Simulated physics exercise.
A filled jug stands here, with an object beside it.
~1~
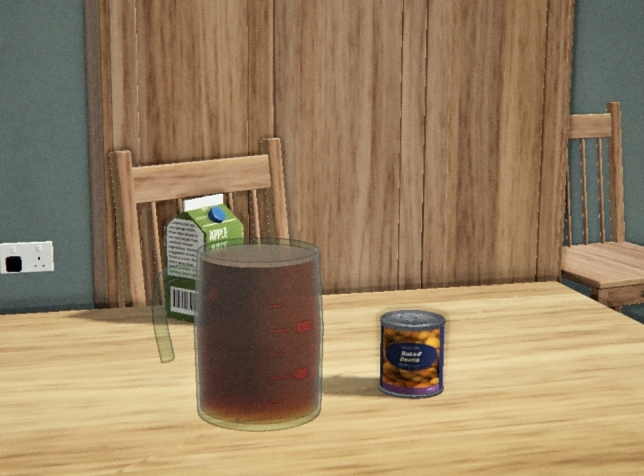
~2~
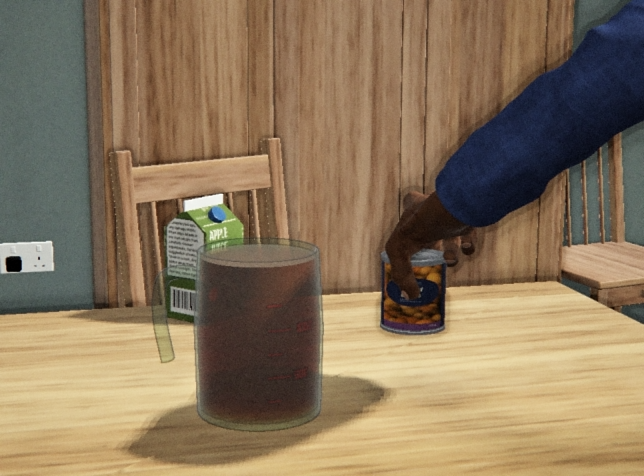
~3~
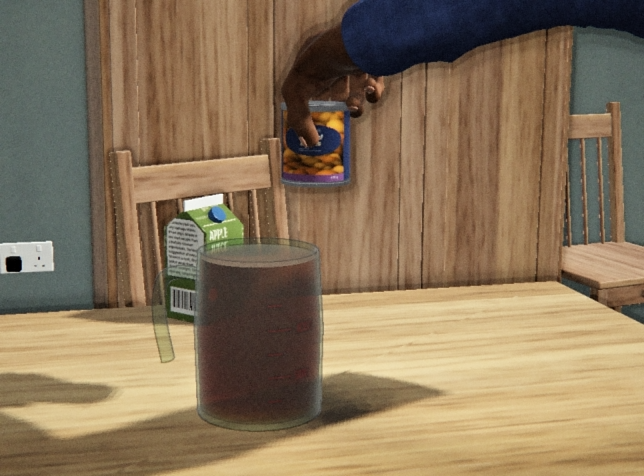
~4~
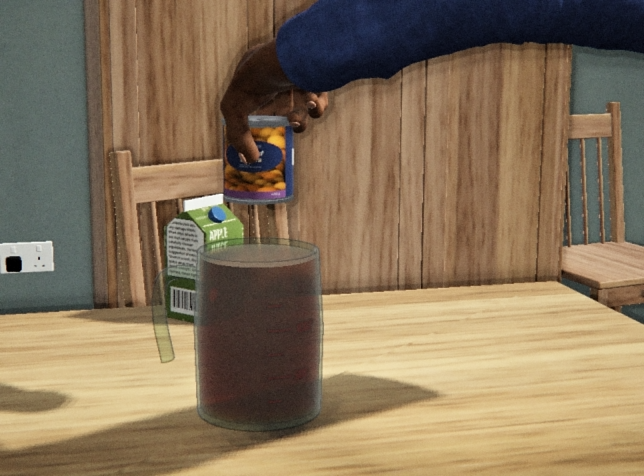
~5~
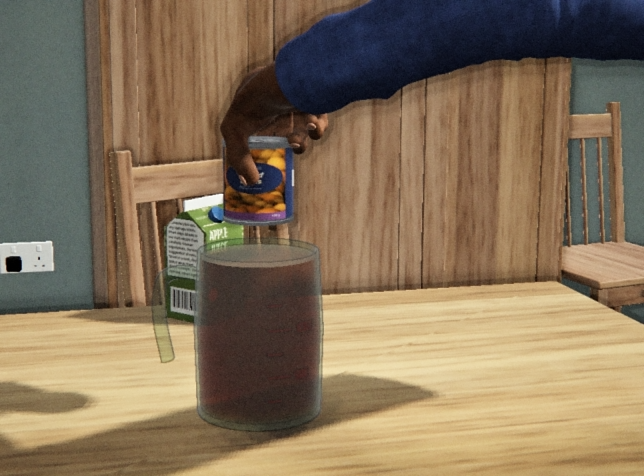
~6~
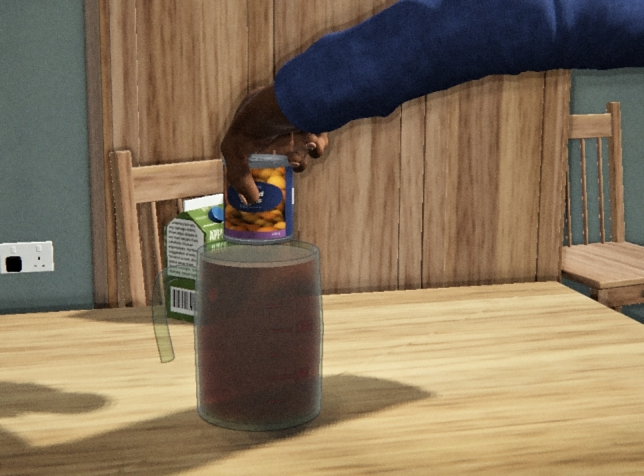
On a wooden table, a clear jug nearly full of dark liquid stands in front of a green carton, with a tin of food to its right. A hand in a blue sleeve grasps the tin, lifts it and carries it left above the jug, then lowers it to just over the liquid's surface.
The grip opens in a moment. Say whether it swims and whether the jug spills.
Iced tea: Under; jug: Spill.
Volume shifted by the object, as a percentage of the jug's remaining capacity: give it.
410 %.
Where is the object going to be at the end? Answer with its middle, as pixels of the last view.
Roughly at (259, 367).
Soon after, the tin of food enters the iced tea; the jug is full to the brim; some has gone over the rim.
Later, the tin of food goes on down; the jug is full to the brim; some has gone over the rim.
In the end, the tin of food lies on the bottom; the jug is full to the brim; some has gone over the rim.
